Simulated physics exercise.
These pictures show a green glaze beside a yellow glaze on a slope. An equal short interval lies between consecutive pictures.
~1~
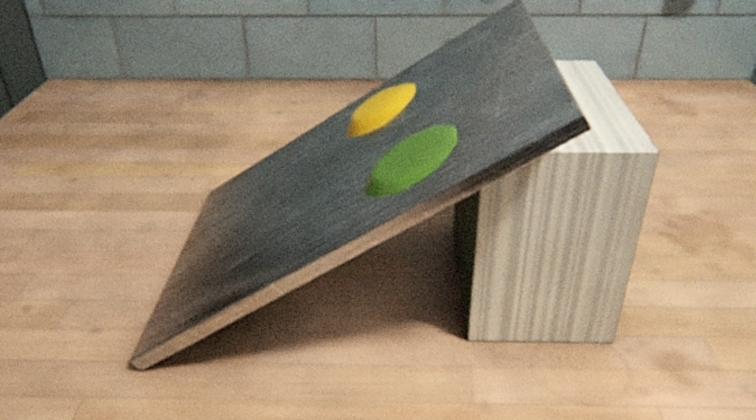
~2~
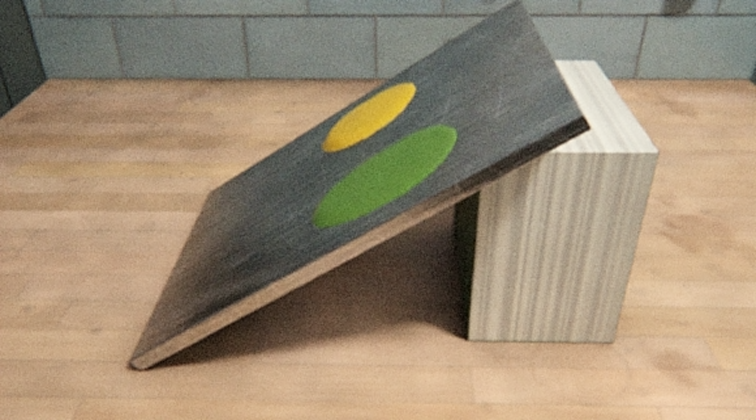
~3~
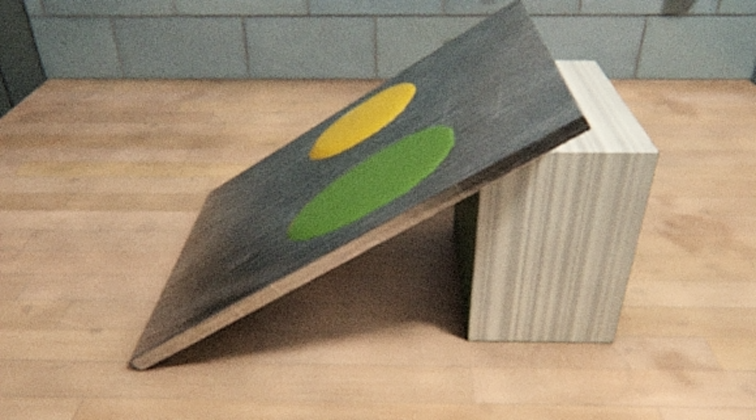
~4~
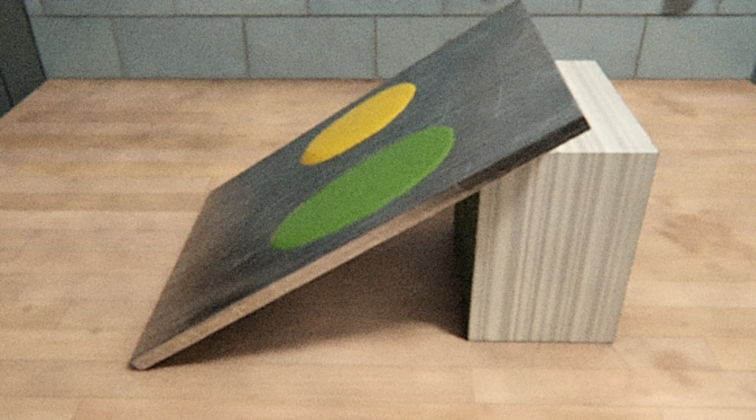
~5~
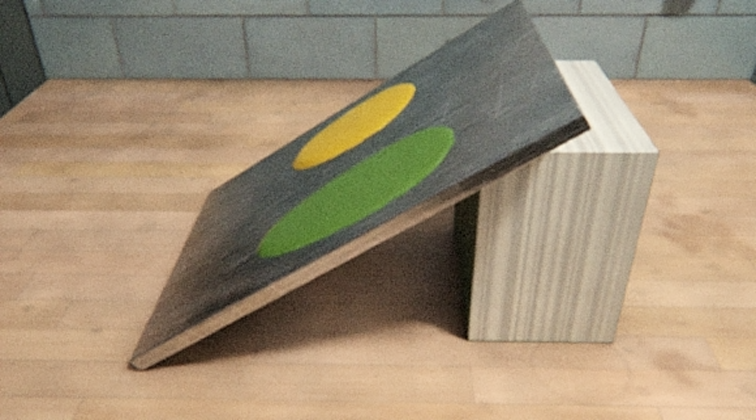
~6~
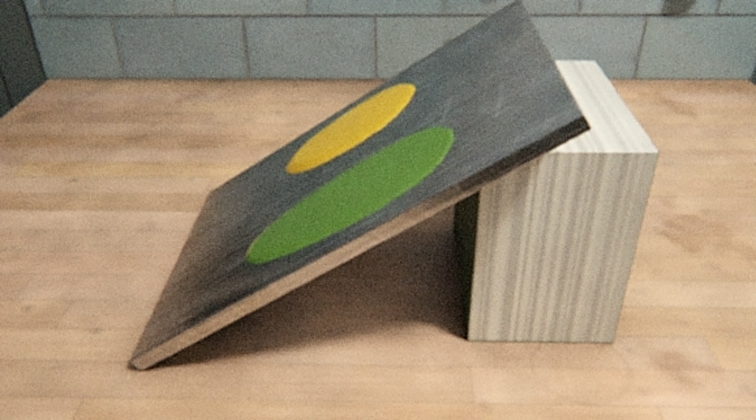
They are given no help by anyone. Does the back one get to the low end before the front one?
No.
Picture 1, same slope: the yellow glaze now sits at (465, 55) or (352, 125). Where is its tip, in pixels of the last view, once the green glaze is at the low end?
One: (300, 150). Two: (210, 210).
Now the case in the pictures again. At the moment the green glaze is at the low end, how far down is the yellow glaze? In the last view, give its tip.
About (239, 194).
Soon after, the green glaze is three quarters of the way down; the yellow glaze is three quarters of the way down.
Later, the green glaze is close to the edge; the yellow glaze is three quarters of the way down.
In the end, the green glaze is at the low edge; the yellow glaze is three quarters of the way down.
